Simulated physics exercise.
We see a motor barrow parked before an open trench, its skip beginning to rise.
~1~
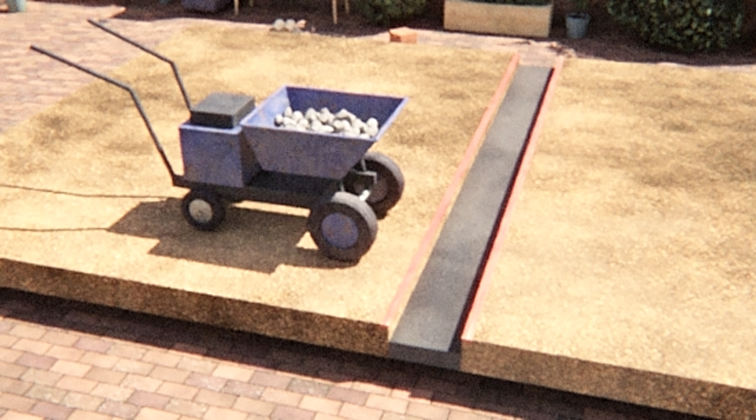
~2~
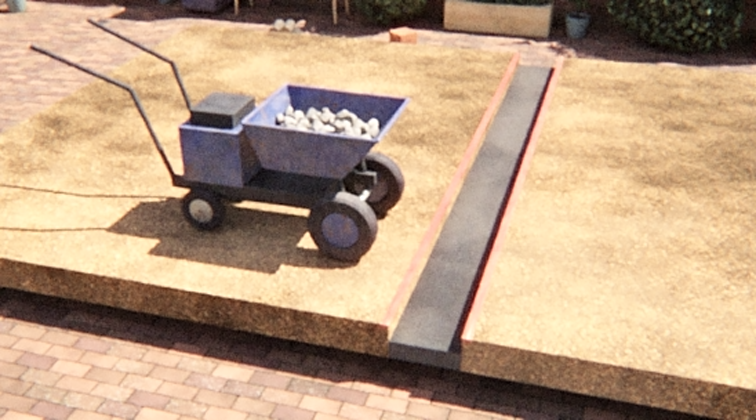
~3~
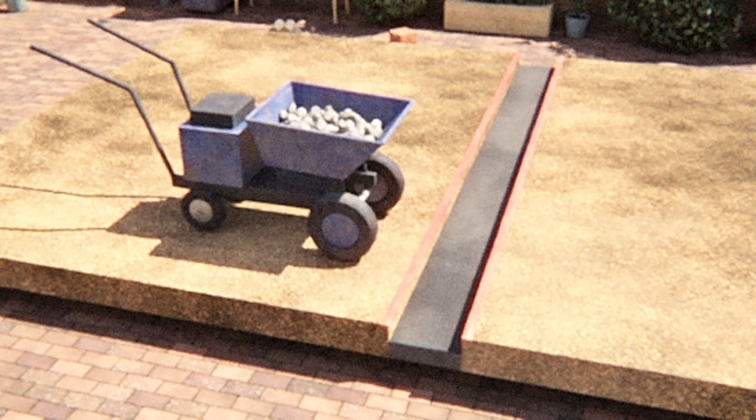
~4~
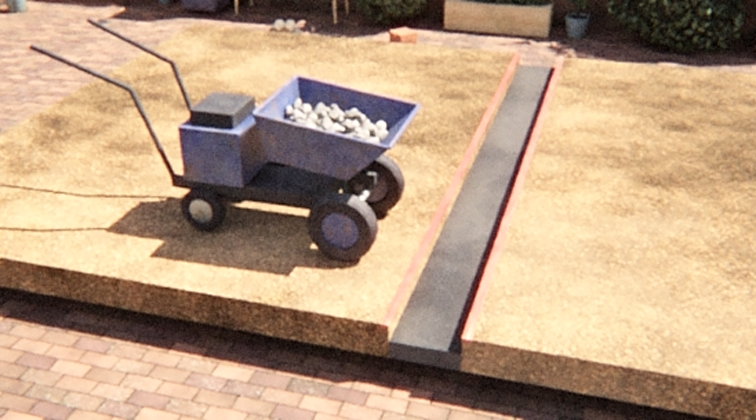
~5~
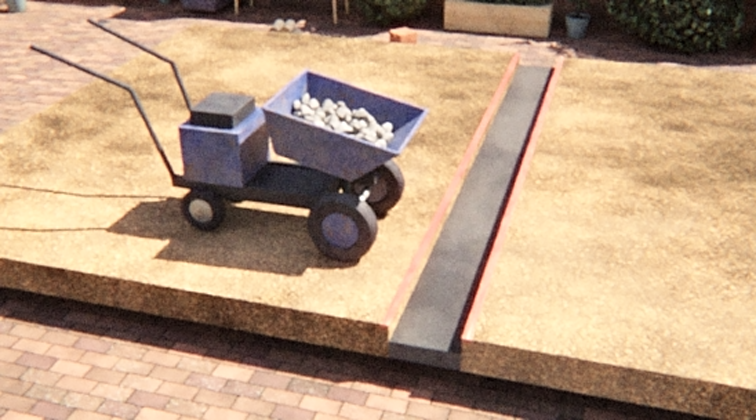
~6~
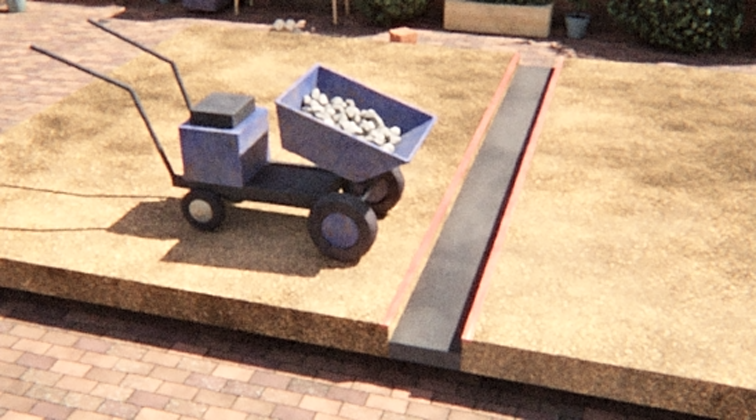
The blue skip of a motor barrow, loaded with broken stones, sits level beside a shallow dark trench, then gradually tilts forward to the right, its rear rising while the wheels and handles stay still.
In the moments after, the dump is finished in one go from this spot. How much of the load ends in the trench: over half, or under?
The trench takes more than half.
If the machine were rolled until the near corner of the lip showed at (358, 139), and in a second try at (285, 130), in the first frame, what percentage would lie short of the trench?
Near 0 % and 60 %.
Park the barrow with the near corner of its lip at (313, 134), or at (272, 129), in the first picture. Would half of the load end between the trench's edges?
First above a half, then below a half.
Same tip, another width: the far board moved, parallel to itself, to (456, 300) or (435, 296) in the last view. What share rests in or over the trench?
First some 40, then 0 per cent.
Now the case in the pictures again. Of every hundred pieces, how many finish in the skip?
Roughly 0 in a hundred.
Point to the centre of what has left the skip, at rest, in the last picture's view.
Around (473, 255).
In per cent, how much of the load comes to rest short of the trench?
Some 0 per cent.
Soon after the last picture, skip tipped steeply; all in the skip.
A little later, skip tipped right over; most in the skip; about a quarter in or heaped over the trench.
Later still, skip tipped right over; a small part in the skip; about two thirds in or heaped over the trench; about a quarter beyond it.
By the end, skip tipped right over; most in or heaped over the trench; about a quarter beyond it.
